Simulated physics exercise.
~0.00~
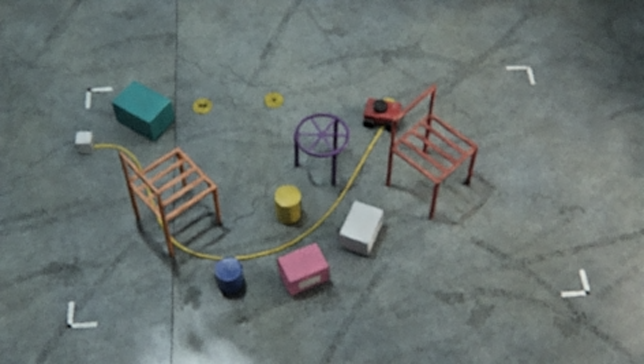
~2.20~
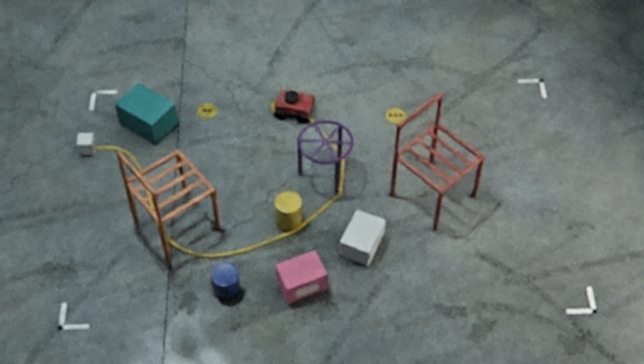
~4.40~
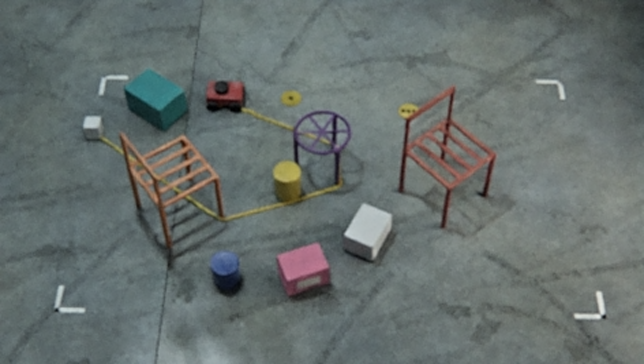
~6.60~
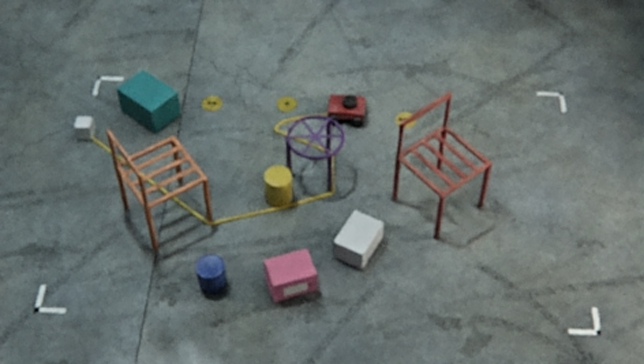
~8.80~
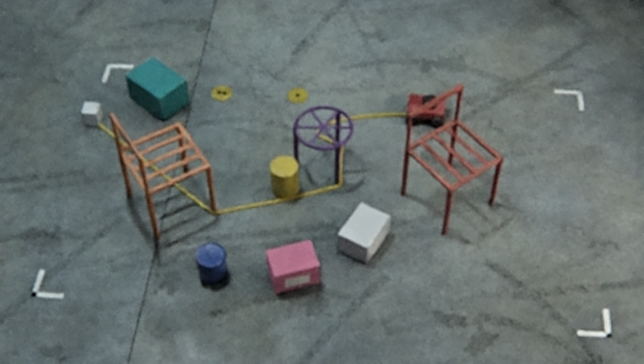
On a scuffed workshop floor, a yellow lead curves from a small white block at the left, past an orange chair and a yellow tub, to a red cart beside a red chair. The cart travels left beyond the purple stool, and the lead catches around the stool's leg. It continues toward the teal crate, drawing the lead into straighter stretches with a sharp bend at the stool. The cart then turns back right, leaving a loose loop behind the stool. Finally it stops by the red chair, the lead still bent around the upright stool and the tub close to its original place.
